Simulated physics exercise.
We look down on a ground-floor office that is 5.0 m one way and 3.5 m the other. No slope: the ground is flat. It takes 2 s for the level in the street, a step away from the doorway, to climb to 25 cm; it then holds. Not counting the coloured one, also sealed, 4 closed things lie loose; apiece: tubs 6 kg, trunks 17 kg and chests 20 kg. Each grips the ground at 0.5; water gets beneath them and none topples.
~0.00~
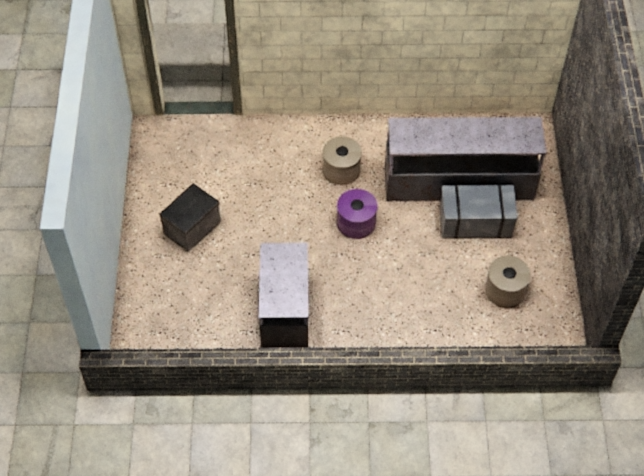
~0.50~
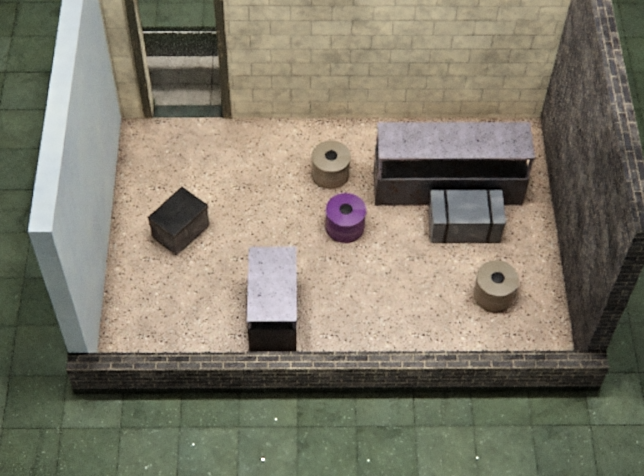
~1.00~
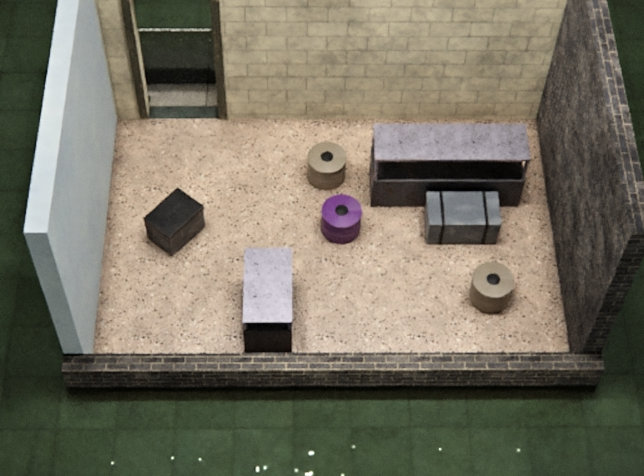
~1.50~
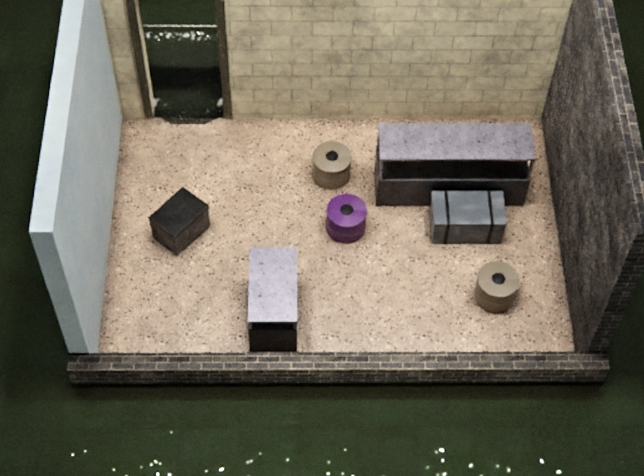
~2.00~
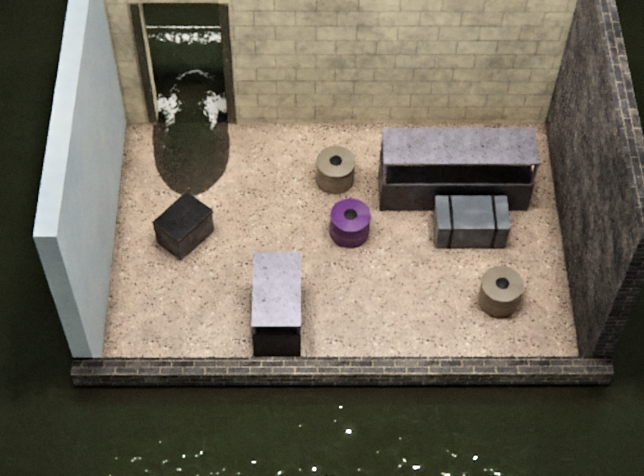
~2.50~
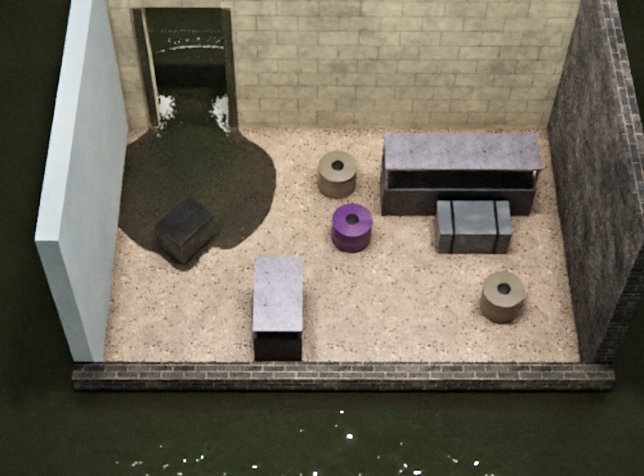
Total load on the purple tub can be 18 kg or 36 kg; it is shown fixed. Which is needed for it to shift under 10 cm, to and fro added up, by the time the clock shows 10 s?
Small one works.
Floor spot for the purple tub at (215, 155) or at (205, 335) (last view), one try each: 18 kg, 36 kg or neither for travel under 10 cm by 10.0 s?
Taking them in turn, neither mass keeps it, and only the heavier mass keeps it.
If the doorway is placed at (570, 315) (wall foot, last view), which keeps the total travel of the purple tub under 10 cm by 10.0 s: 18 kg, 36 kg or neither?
That way, only the big mass suffices.
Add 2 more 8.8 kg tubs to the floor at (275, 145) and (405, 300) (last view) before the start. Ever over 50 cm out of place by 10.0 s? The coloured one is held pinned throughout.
The first comes out below the threshold, the second above the threshold.
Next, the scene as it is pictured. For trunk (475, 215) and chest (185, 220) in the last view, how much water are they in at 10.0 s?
Around 6 cm and 14 cm.
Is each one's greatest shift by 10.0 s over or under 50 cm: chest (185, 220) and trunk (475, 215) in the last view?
The first is beyond the mark and the second is within the mark.
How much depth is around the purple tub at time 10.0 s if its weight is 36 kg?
Around 6 cm.
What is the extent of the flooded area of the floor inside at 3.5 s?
Roughly 6.0 m2 of it is wet.
After 3.5 s the purple tub would be 0 cm from its start with 18 kg and 0 cm from its start with 36 kg; 1 cm of water round it then.
After 4.5 s the purple tub would be 0 cm from its start with 18 kg and 0 cm from its start with 36 kg; 2 cm of water round it then.
After 7.0 s the purple tub would be 0 cm from its start with 18 kg and 0 cm from its start with 36 kg; 4 cm of water round it then.
After 10.0 s the purple tub would be 0 cm from its start with 18 kg and 0 cm from its start with 36 kg; 6 cm of water round it then.
